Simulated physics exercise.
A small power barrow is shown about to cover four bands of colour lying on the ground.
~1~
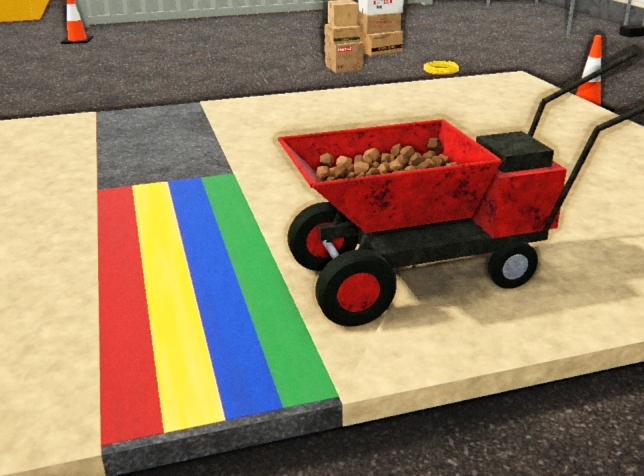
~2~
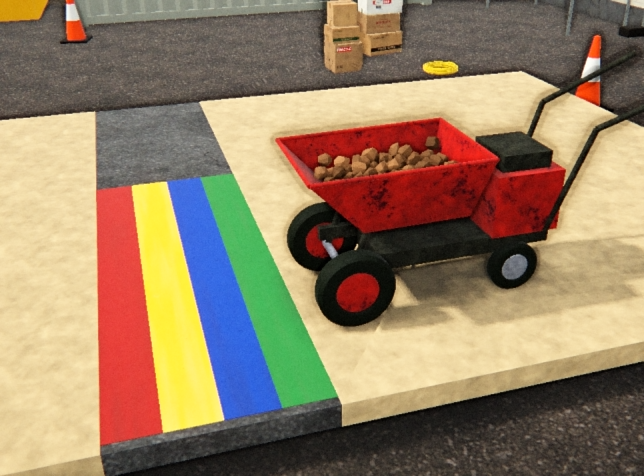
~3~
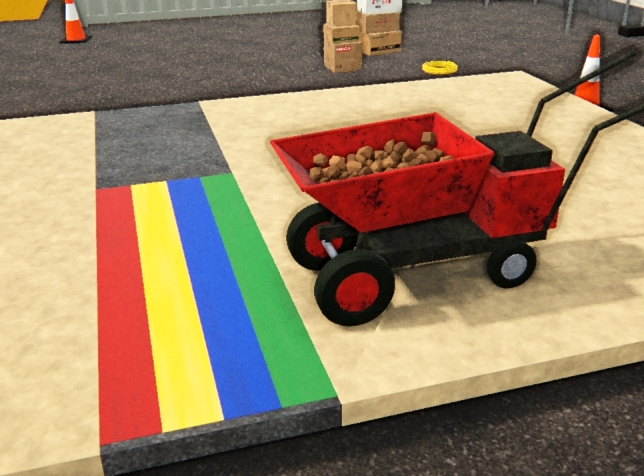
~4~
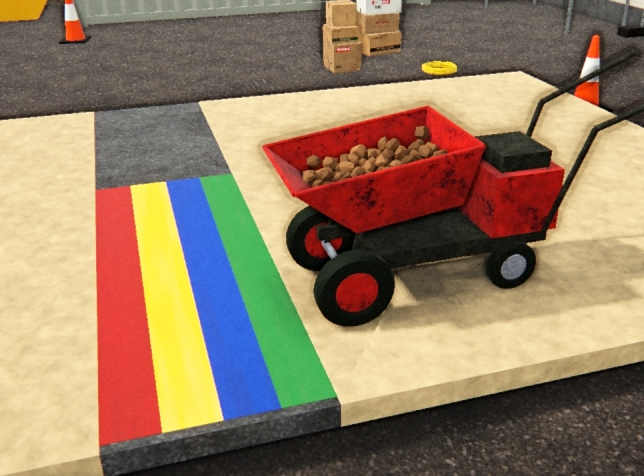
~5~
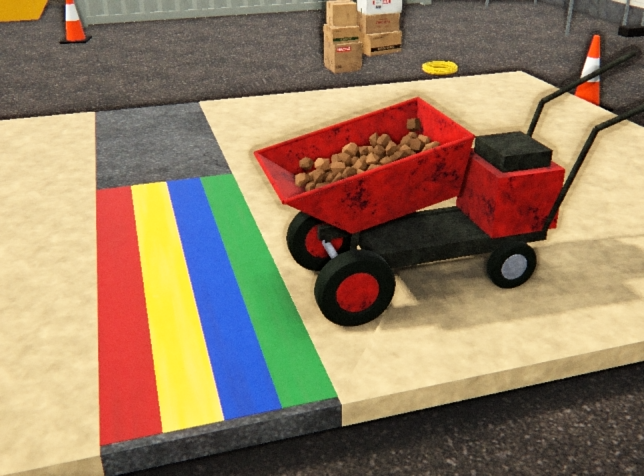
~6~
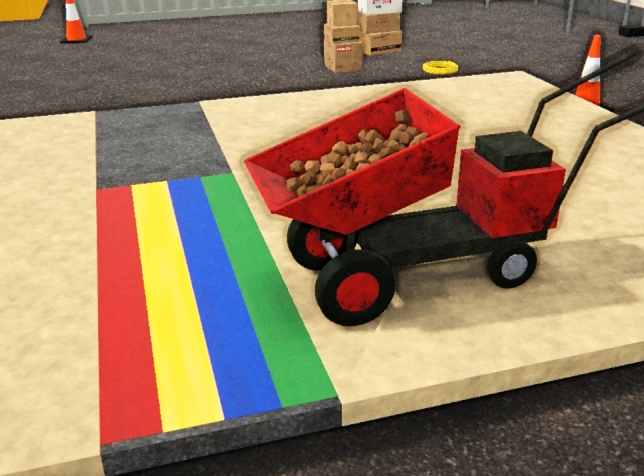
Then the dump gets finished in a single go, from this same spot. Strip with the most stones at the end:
Yellow strip.
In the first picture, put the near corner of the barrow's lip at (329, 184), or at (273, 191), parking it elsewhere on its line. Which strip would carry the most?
The strip in yellow at the first place, then the red one at the second.
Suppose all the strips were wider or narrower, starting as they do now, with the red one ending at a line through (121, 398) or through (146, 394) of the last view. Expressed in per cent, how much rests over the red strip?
Shares: About 30 per cent; about 30 per cent.
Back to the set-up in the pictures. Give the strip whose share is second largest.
Second: The red one.
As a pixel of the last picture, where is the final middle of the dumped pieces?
Close to (158, 319) in the last view.
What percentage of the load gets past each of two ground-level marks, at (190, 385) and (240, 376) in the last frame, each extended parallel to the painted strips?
Roughly 50 and 80 percent.
Soon after the last picture, skip tipped steeply; all in the skip.
A little later, skip tipped right over; about two thirds in the skip; a small part over the blue strip; about a quarter over the yellow strip; a stray few over the red strip.
Later still, skip tipped right over; about a quarter in the skip; a small part over the blue strip; about a third over the yellow strip; about a quarter over the red strip; a small part off the paint.
At rest, skip tipped right over; about a quarter in the skip; none over the green strip; a small part over the blue strip; about a third over the yellow strip; about a quarter over the red strip; a small part off the paint.
